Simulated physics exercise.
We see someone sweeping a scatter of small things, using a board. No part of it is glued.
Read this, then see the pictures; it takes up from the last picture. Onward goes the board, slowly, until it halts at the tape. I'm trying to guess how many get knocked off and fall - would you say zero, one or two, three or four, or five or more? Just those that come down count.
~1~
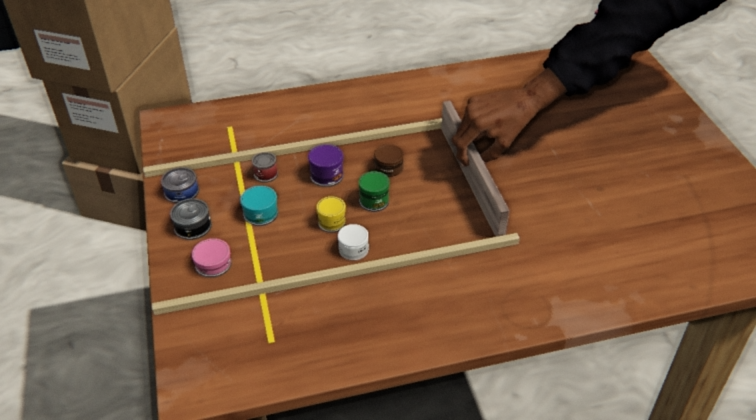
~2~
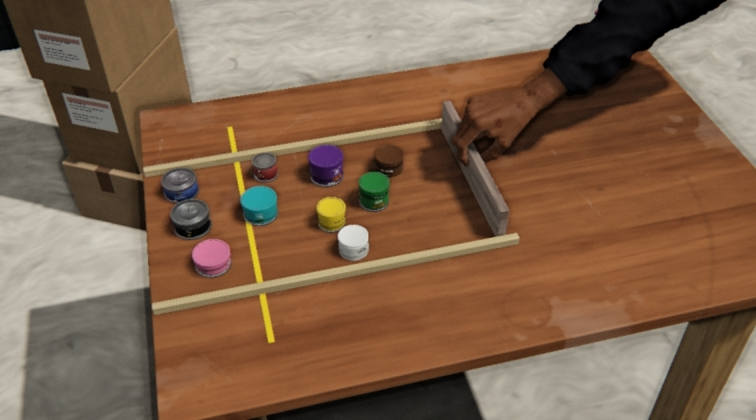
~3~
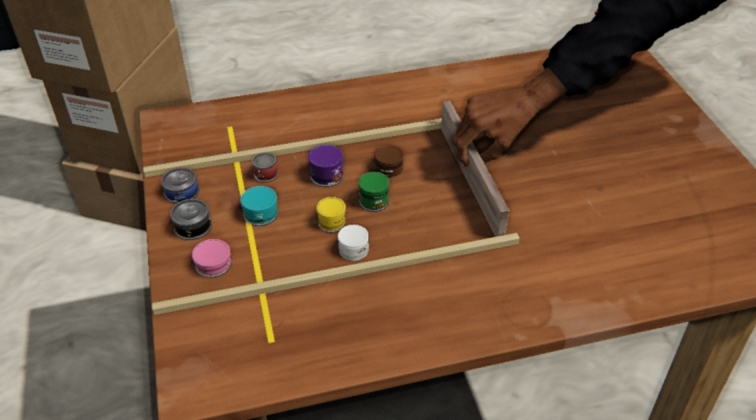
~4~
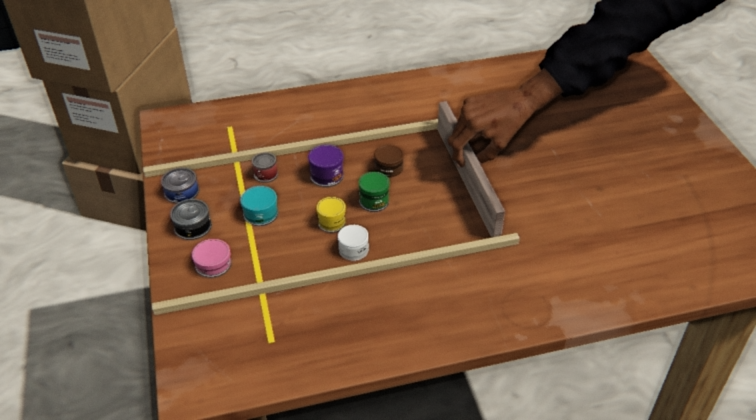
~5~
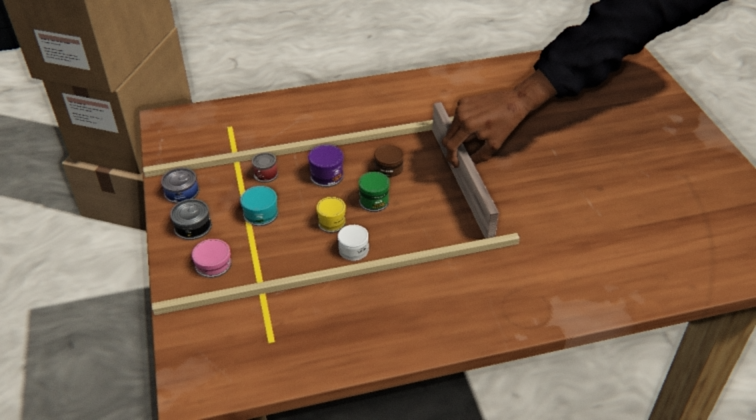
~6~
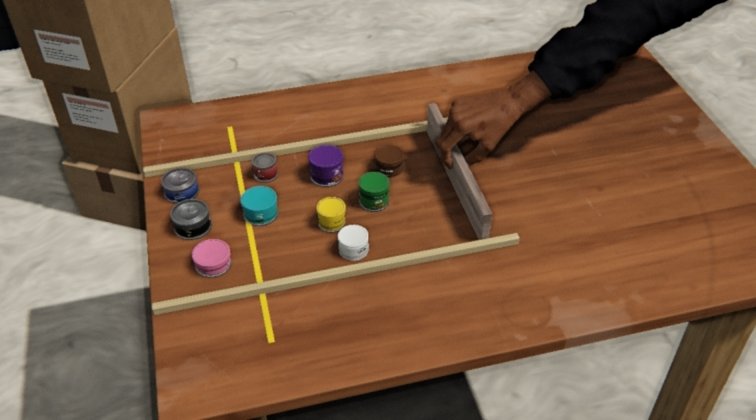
I predict not one will slip off.
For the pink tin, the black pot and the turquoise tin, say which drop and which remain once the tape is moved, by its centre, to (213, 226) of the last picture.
Going in order, the pink tin keeps its spot, then the black pot goes off the edge, then the turquoise tin keeps its spot.
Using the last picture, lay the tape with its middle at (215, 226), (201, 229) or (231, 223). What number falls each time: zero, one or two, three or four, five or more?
One to two; 1 or 2; none at all.
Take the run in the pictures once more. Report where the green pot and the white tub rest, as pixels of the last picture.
(231, 214) and (242, 264), roughly.
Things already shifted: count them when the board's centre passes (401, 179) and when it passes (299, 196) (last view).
Counts: 1 and 7.
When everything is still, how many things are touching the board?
It's 5 of them.
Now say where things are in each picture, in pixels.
Blue pot (180, 185); black pot (191, 219); pink tin (212, 258); board (472, 166); tape (248, 220), in the first picture.
Black pot (191, 219); board (472, 166), in the second picture.
Pink tin (212, 258); red tin (265, 168), in the third picture.
Blue pot (180, 186); yellow tin (331, 215), in the fourth picture.
Black pot (191, 219); purple tin (326, 166), in the fifth picture.
Blue pot (180, 186); black pot (191, 219); pink tin (212, 258); board (456, 169); tape (248, 220), in the sixth picture.
Soon after, none off yet; blue pot at rest near (180, 186); black pot at rest near (191, 219); pink tin at rest near (212, 258).
In the end, the number that fall off is zero.
